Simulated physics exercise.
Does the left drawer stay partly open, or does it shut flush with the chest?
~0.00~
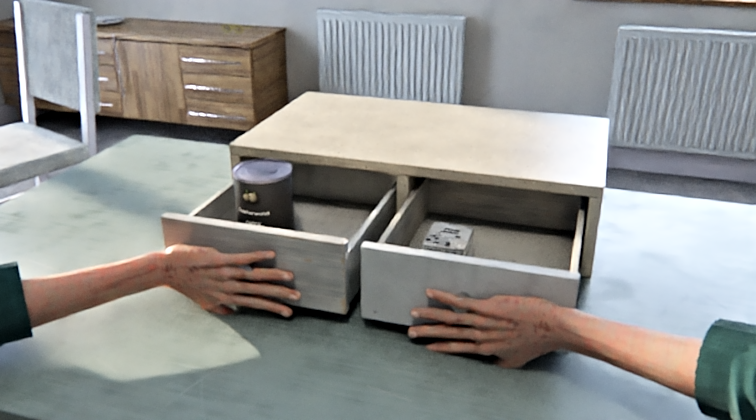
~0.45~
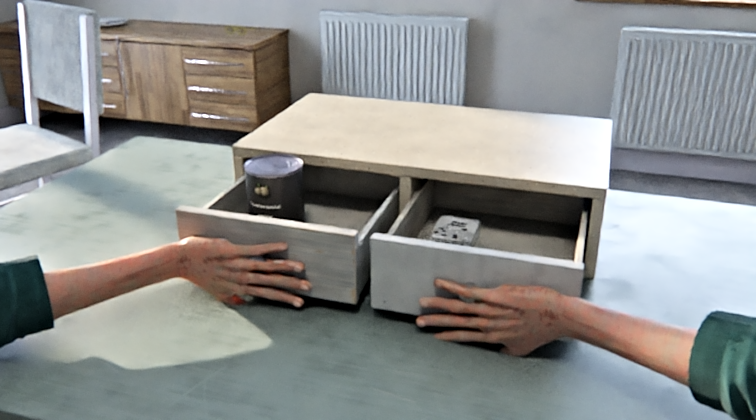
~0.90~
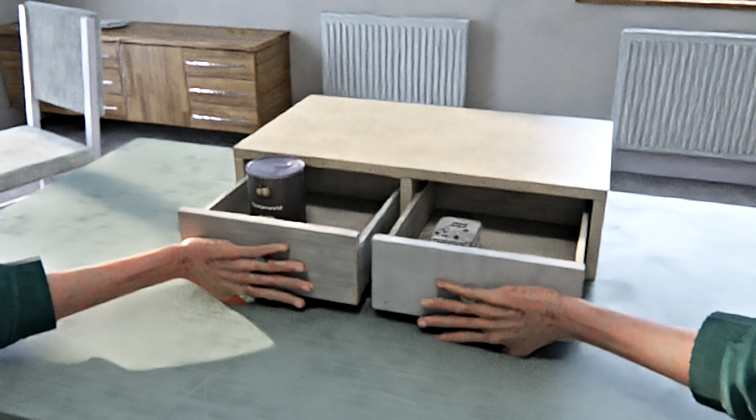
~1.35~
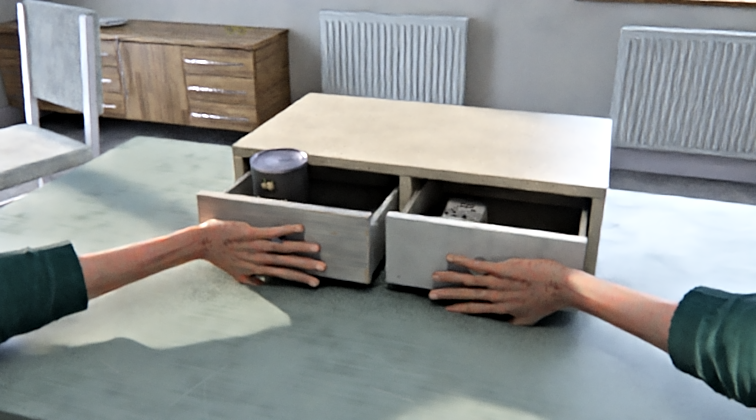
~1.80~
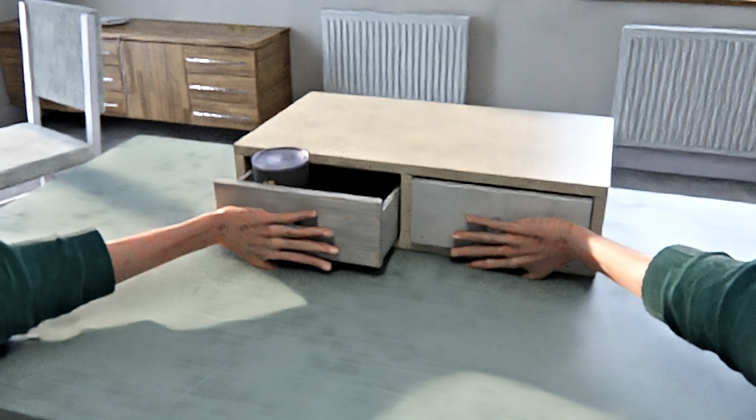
The left drawer stays partly open, sticking out from the chest, while the right drawer closes fully.
At first, two drawers stand pulled out from a small wooden chest on a table, with a dark tin upright in the left one and a small white carton in the right one. A pair of hands in green sleeves rests against the fronts, one on each drawer. The hands push both drawers a little way in, pause briefly, and then press them further towards the chest, carrying the tin and carton along. The right drawer slides in until it shuts flush, hiding the carton. The left drawer stays ajar, with the tin still standing upright inside.
